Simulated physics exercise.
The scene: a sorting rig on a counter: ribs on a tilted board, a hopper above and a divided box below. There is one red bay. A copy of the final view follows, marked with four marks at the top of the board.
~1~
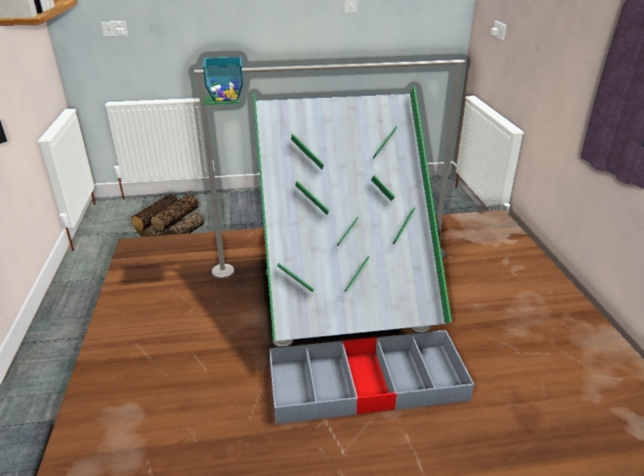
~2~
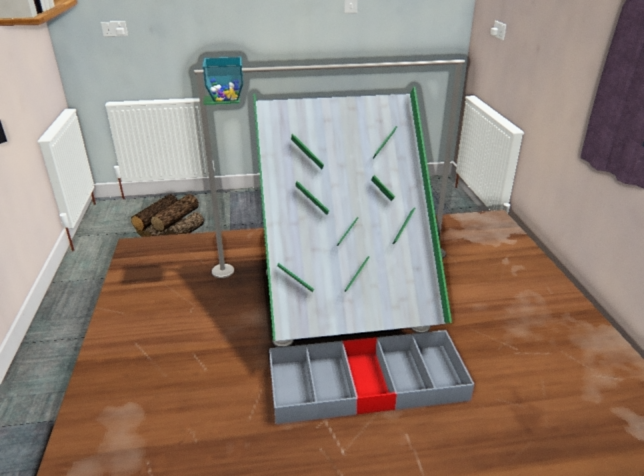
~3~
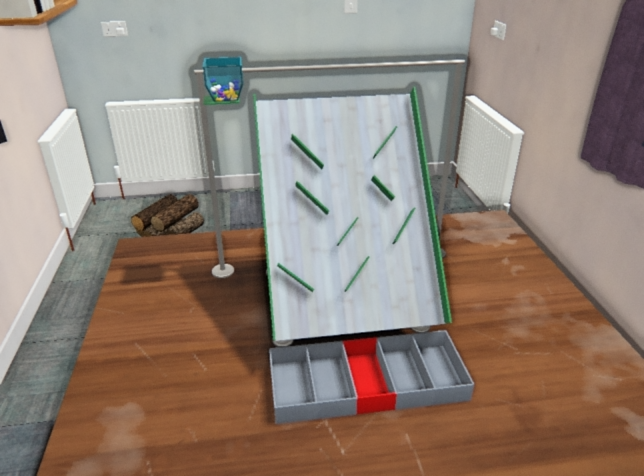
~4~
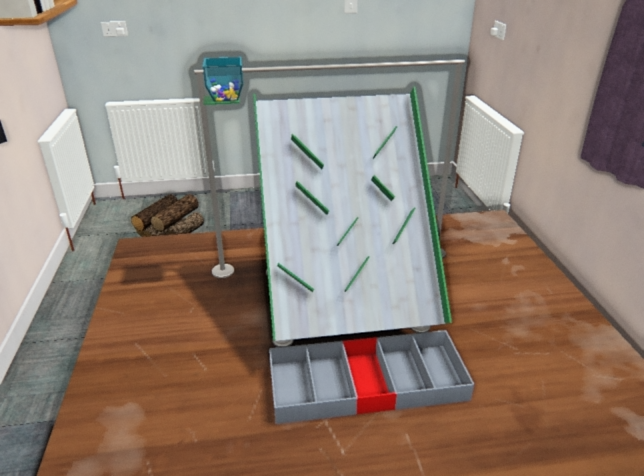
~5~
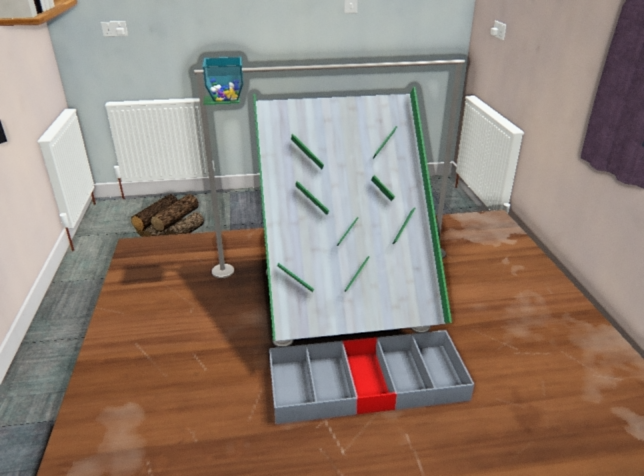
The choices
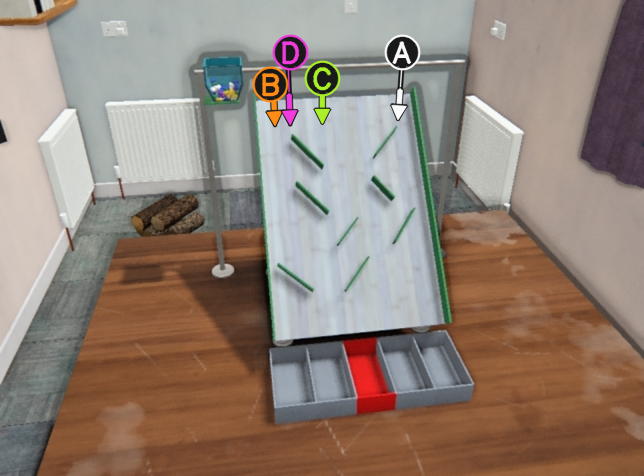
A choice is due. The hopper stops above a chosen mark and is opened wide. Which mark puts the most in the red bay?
Mark B does it best.
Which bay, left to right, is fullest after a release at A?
The fifth.
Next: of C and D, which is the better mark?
That would be D.
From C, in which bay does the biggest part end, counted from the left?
The second.
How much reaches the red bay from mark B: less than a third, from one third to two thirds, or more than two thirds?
It is from one third to two thirds.
On the marked copy, mark A meets the board at (398, 114); mark B meets the board at (274, 120); mark C meets the board at (322, 118); mark D meets the board at (290, 119).
For mark A, about a tenth in the red bay, the larger part in other bays, about a tenth outside the box.
For mark B, roughly a third in the red bay, roughly half in other bays, about a tenth held on the board, just a few outside the box.
For mark C, about a tenth in the red bay, the larger part in other bays, just a few held on the board, about a tenth outside the box.
For mark D, roughly a quarter in the red bay, roughly half in other bays, about a tenth held on the board, about a tenth outside the box.
